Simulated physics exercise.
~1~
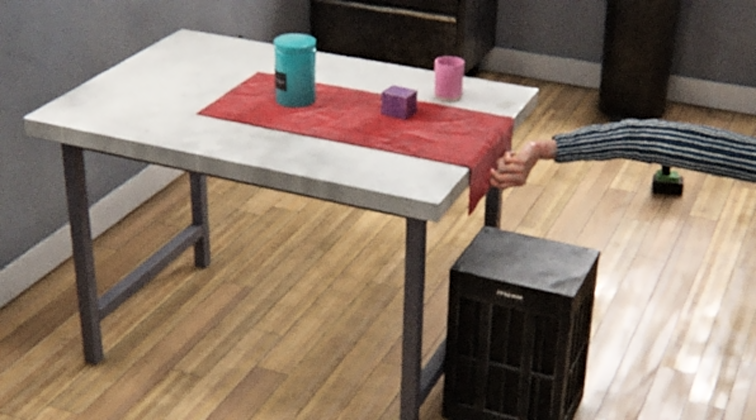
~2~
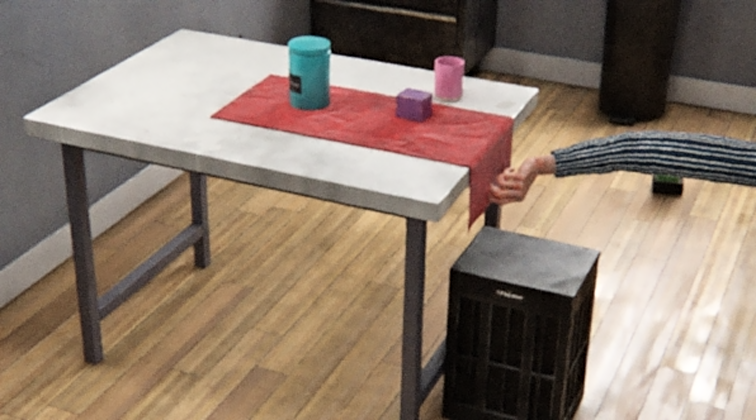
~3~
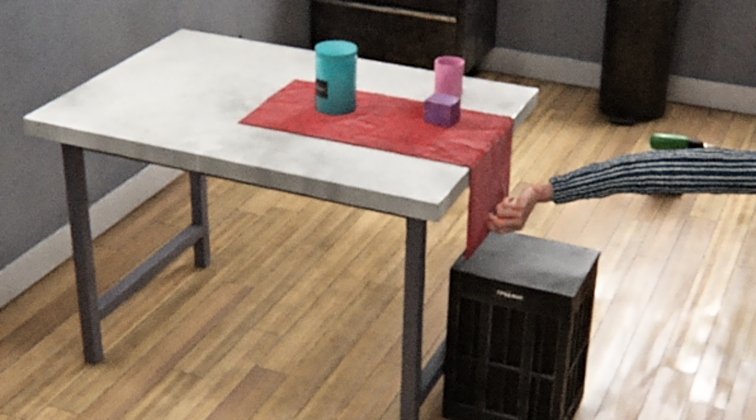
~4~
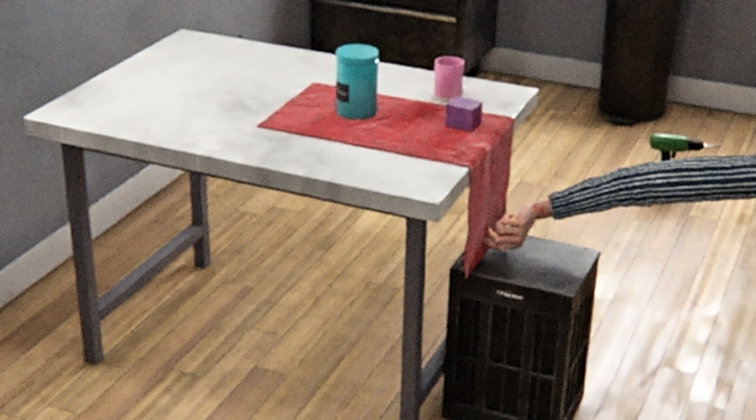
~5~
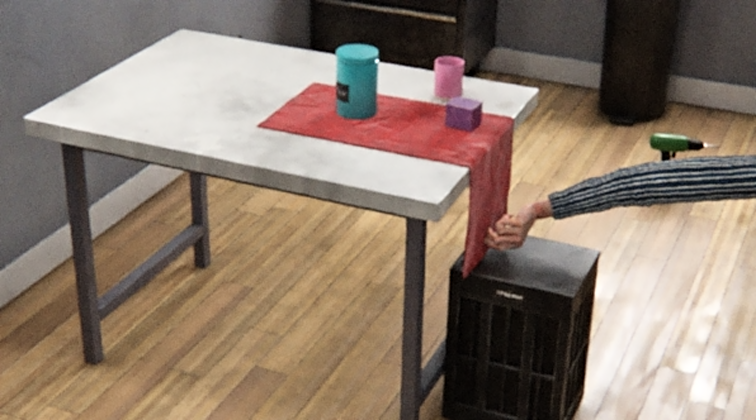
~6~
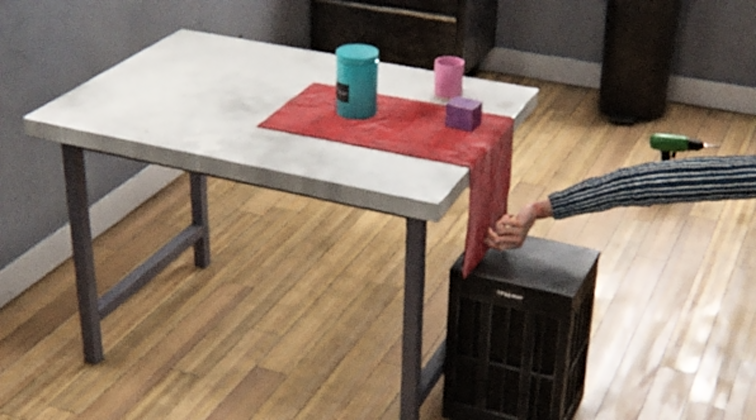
A hand in a striped sleeve pulled a red runner down over the table's right end, carrying a turquoise canister and purple block rightward past a still pink mug, then stopped with the hem at the black crate and everything still on the table.
